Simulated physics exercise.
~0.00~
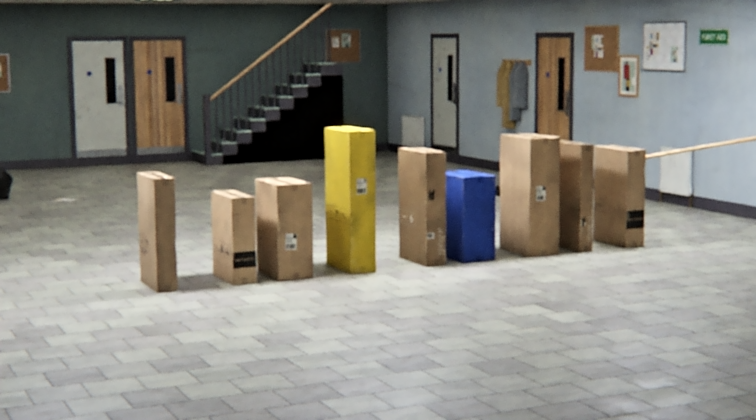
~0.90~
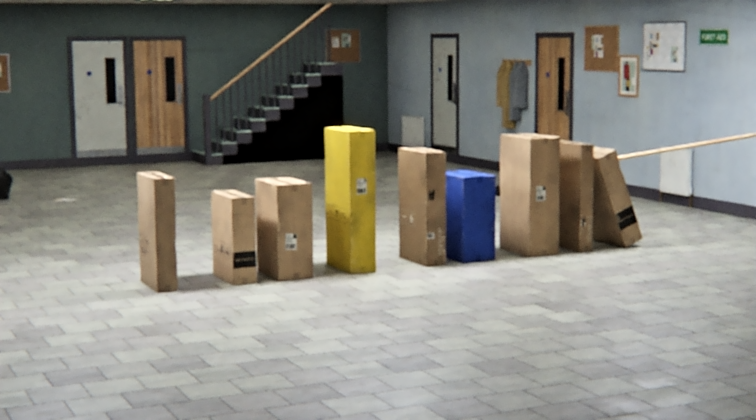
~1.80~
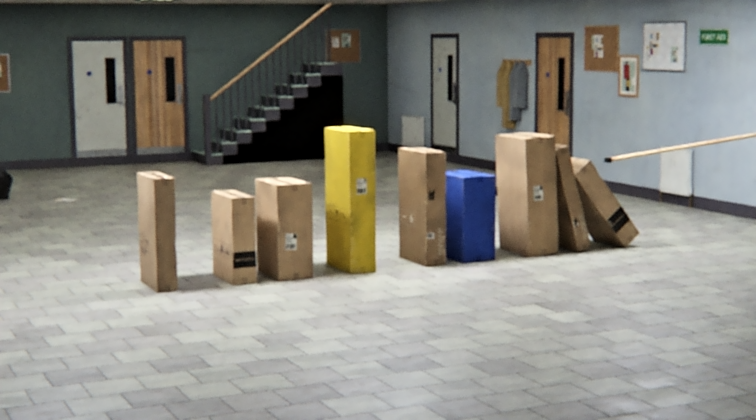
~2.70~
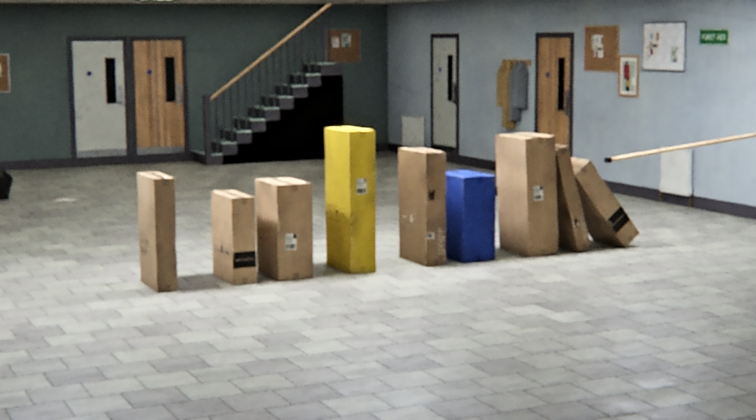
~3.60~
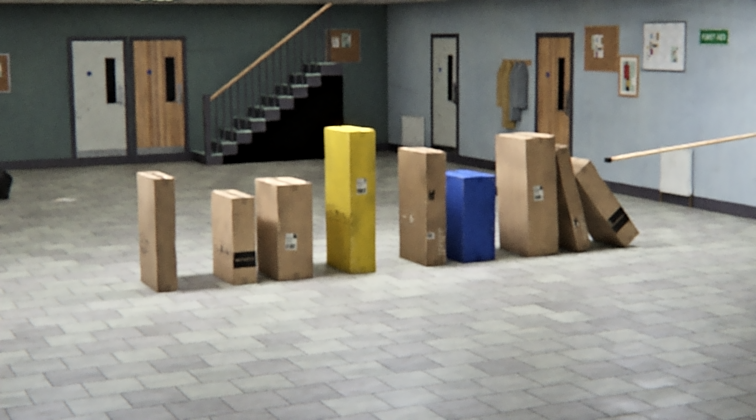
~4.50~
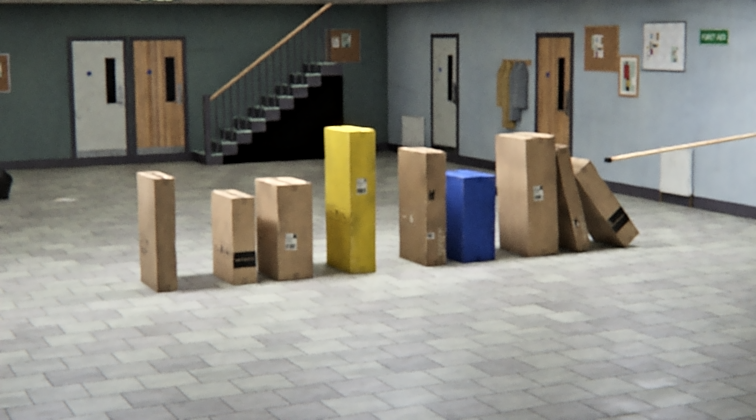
In a tiled hall with a staircase and doors behind, a pole nudges the rightmost of a row of upright cartons, which tips left against its neighbour. Both come to rest leaning toward a tall brown carton, while the blue and yellow ones stay standing.
